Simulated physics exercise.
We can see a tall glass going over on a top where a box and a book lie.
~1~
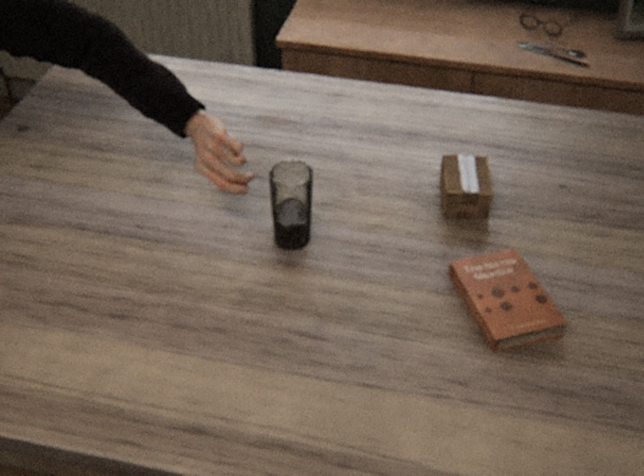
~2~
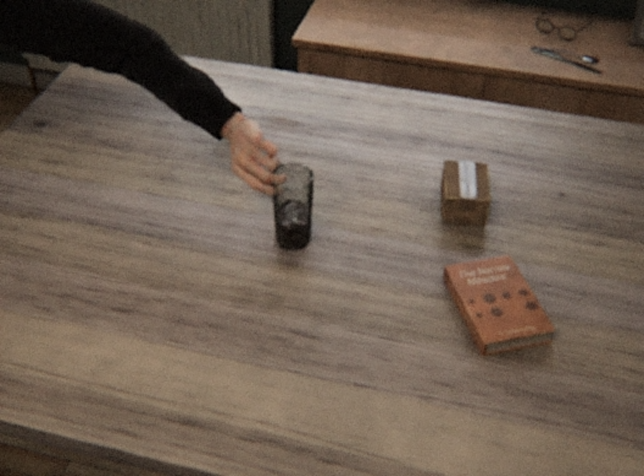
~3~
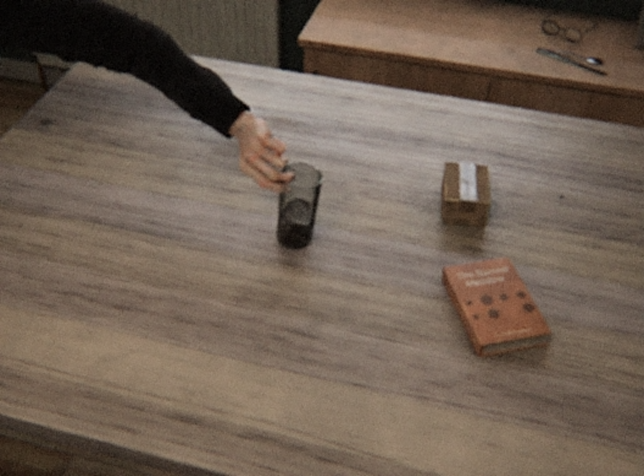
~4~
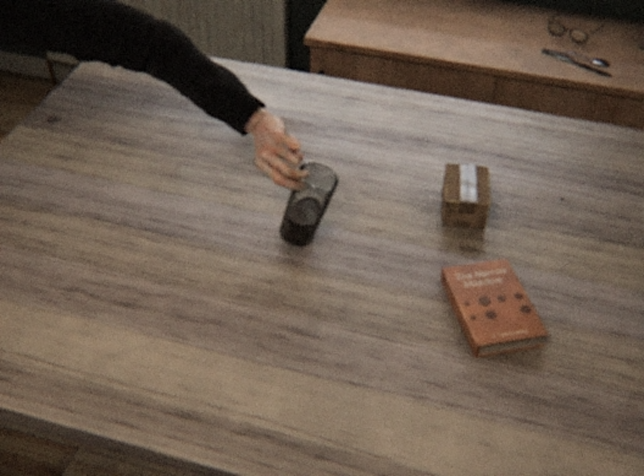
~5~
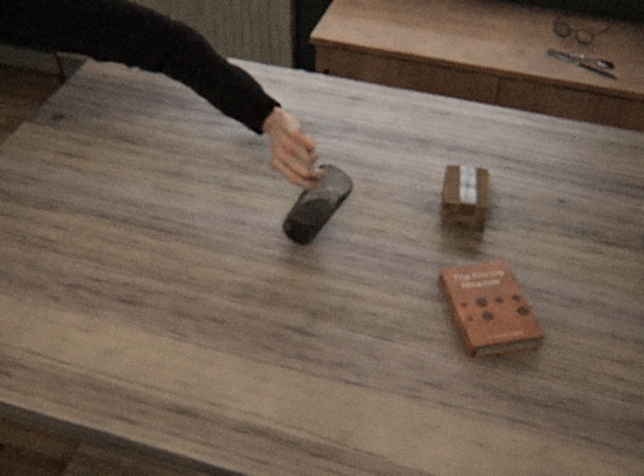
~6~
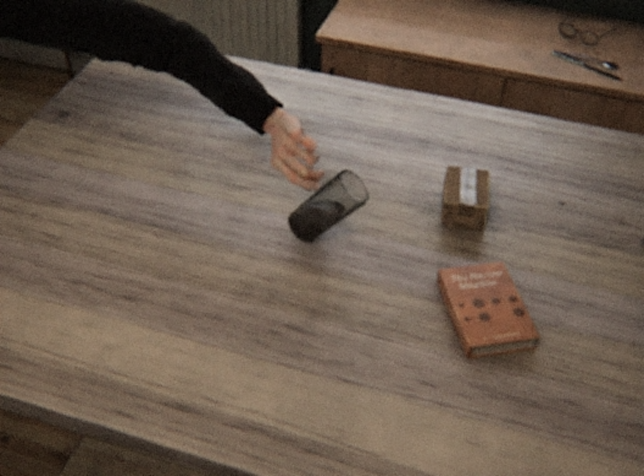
A tall dark glass tilts to the right as a hand pushes its upper side.
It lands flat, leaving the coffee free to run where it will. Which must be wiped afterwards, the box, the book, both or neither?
You'll find the box is caught by the spill, and the book is caught by the spill.
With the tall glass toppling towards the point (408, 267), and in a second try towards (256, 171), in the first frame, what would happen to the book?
Toward the first point it is caught by the spill; toward the second it avoids the spill.
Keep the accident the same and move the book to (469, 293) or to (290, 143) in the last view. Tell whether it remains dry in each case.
Try one: Contact. Try two: No contact.
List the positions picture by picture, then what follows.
In the first frame, it stands upright; tall glass (291, 205) about a third full; box (467, 173); book (507, 291).
The second frame shows pushed off balance; tall glass about a third full, surface at (293, 216).
The third frame shows pushed off balance; tall glass (298, 206) about a third full; book (496, 299).
The fourth frame shows pushed off balance; tall glass about a third full, surface at (304, 213); box (467, 183).
The fifth frame shows pushed off balance; tall glass (316, 205) tipped 30°.
In the sixth frame, it is falling; tall glass (328, 207) tipped 40°; box (467, 185); book (488, 302).
Shortly, the puddle covers about as much as a plate; the box is soaking at its edge; the book is soaking at its edge.
At the finish, the puddle covers about as much as a tray; the box is soaking at its edge; the book is soaking at its edge.
